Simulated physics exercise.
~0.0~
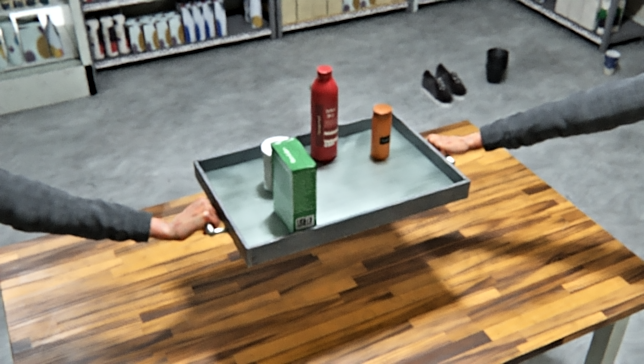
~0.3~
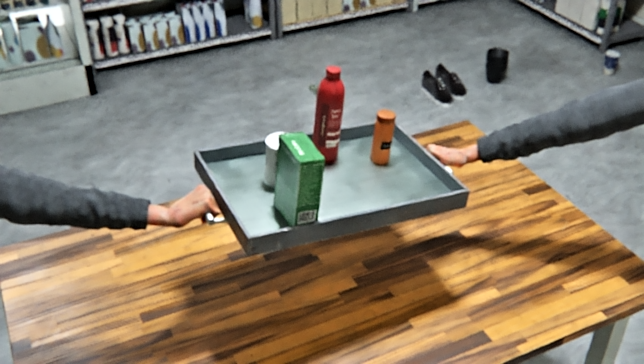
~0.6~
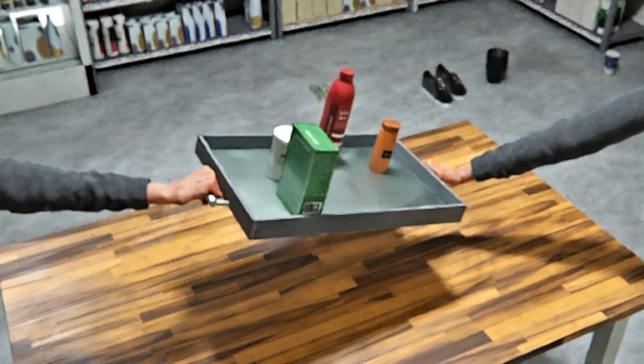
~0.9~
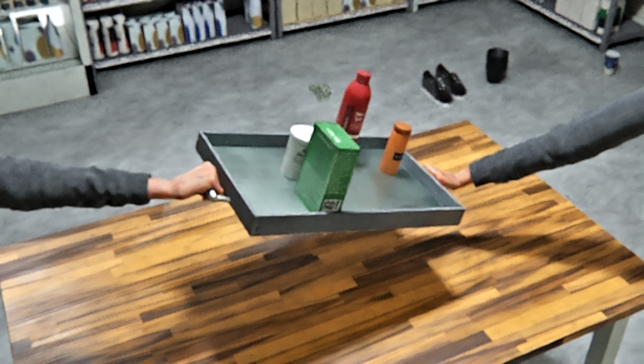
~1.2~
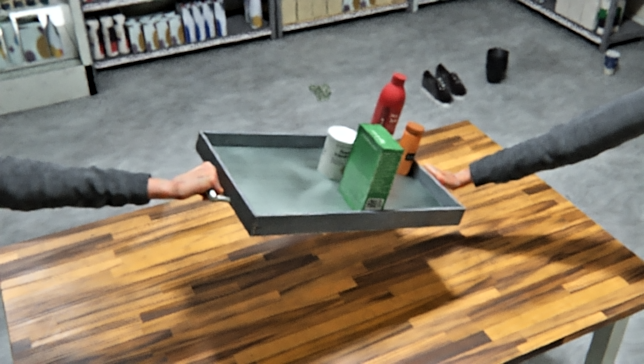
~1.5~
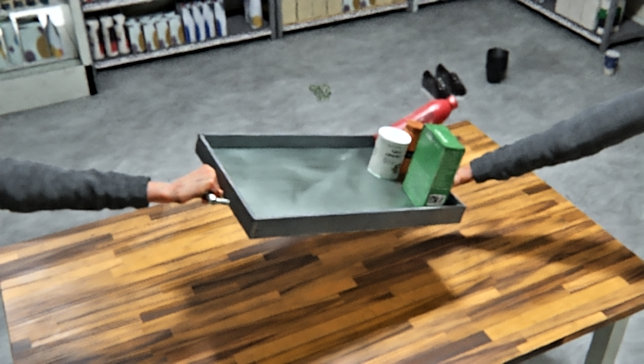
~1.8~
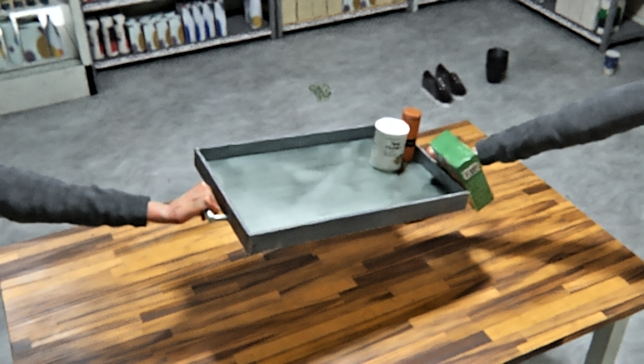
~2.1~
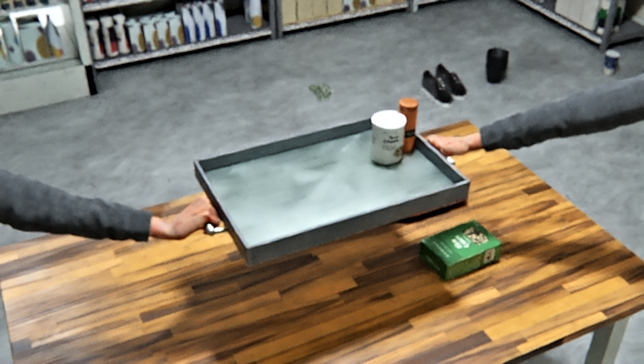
The clip opens with two hands holding a grey tray above a wooden table, with a green packet, white tin, red bottle and orange shaker standing on it. The hands tilt the tray so its right side dips, and the packet, tin and bottle start sliding right, the shaker following. The items bunch near the right end, where the red bottle topples over the edge and drops from sight. As the tray swings back toward level, the green packet tips over the rim and falls. It ends lying on the table, while the tin and shaker stand upright at the level tray's right end.
